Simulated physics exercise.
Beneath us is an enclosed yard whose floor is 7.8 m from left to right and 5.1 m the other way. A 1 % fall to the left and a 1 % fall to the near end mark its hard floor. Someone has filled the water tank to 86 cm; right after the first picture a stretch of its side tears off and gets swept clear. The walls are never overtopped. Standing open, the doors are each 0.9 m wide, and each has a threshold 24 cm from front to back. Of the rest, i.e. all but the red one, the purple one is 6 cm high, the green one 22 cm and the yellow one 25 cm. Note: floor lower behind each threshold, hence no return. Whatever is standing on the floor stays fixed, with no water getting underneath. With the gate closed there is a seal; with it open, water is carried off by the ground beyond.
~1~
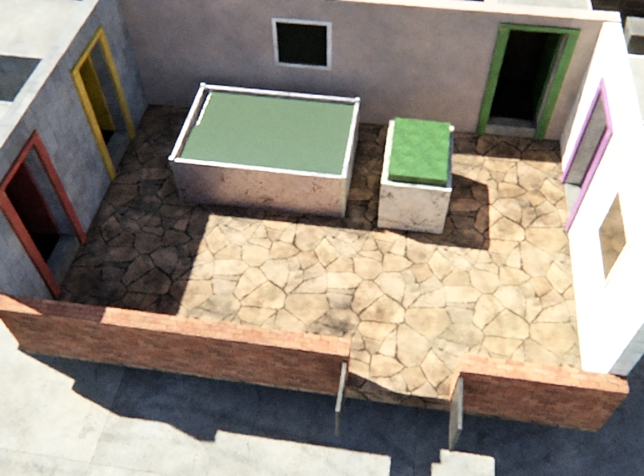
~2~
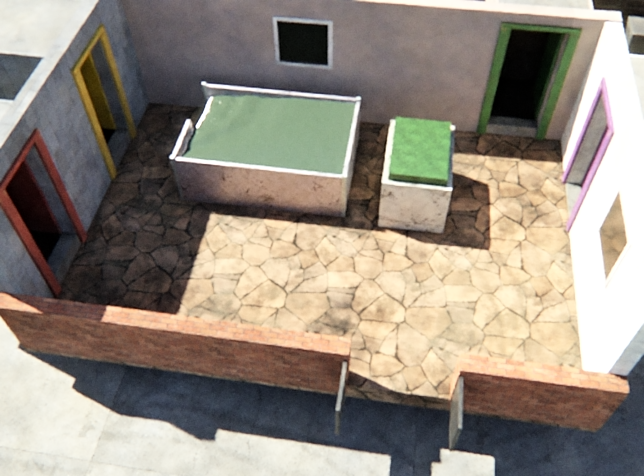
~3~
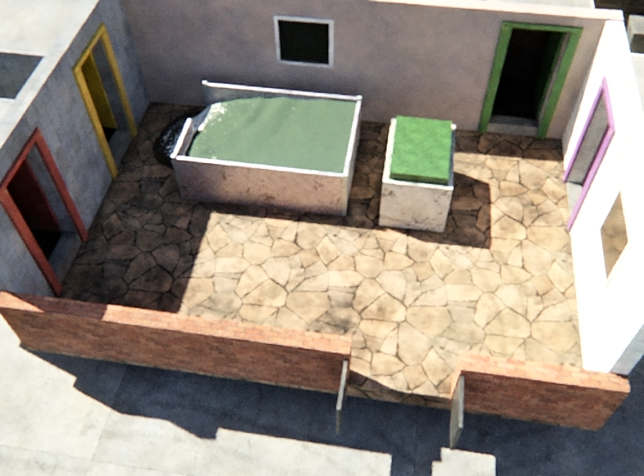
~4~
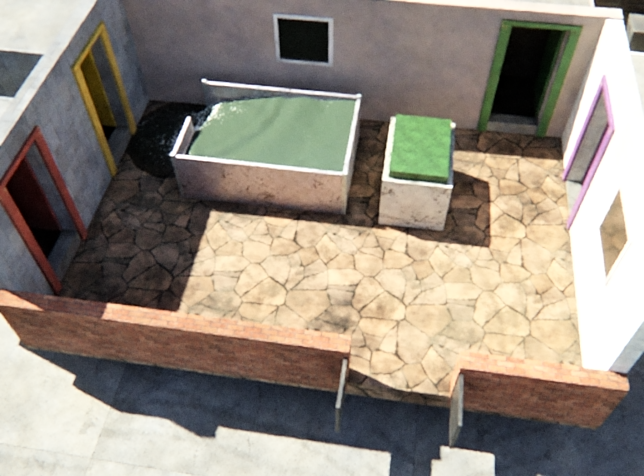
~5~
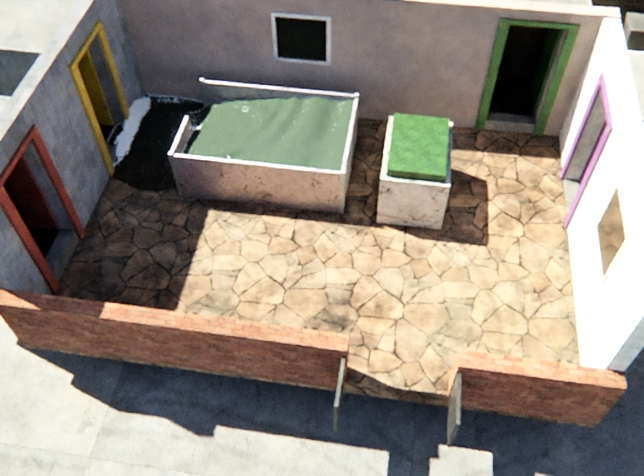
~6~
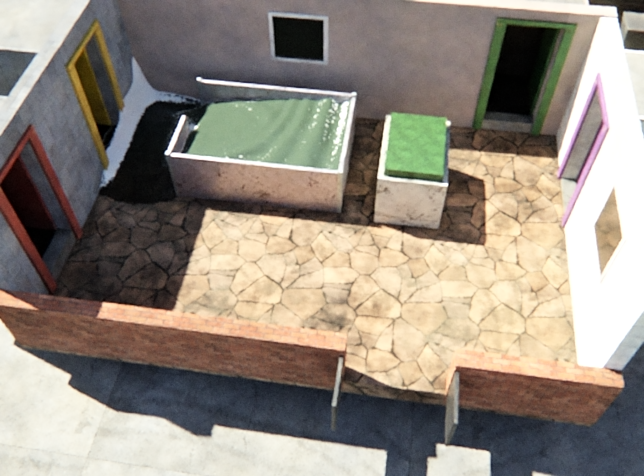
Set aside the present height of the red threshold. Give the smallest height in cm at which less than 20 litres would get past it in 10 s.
Close to 13 cm is just enough.
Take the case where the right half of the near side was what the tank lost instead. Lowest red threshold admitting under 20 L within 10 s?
With that break, close to 21 cm.
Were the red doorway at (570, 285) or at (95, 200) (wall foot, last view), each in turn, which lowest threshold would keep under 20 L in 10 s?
In turn: About 10.0 cm, about 12.5 cm.
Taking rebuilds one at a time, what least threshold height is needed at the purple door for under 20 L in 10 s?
Purple door, minimum about 8.0 cm.
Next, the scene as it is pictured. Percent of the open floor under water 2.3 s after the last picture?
Some 40 in a hundred.
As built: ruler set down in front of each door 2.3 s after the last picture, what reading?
Depths in cm: Red 9, purple 0, green 0, yellow 40.
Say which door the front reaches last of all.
Coming last is the purple one.
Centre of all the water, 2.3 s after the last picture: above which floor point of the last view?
Centre estimate: (222, 172) px, approximately.
Then, 0.7 s after the last picture water covers 15 % of the floor, deepest (66 cm) near (133, 125); 5 cm at the red door, 0 litres in over its 26 cm threshold.
Then, 2.3 s after the last picture water covers 40 % of the floor, deepest (44 cm) near (133, 125); 9 cm at the red door, 0 litres in over its 26 cm threshold.
Then, 9.3 s after the last picture water covers 100 % of the floor, deepest (18 cm) near (37, 324); 12 cm at the red door, 0 litres in over its 26 cm threshold.
At the red door as built, the water peaked near 12 cm, 8.1 s after the last picture.
With a threshold of 11.5 cm, 27 litres would have come in within the 10 s; with 15.5 cm, 9 litres. So under 20 litres takes about 13 cm.
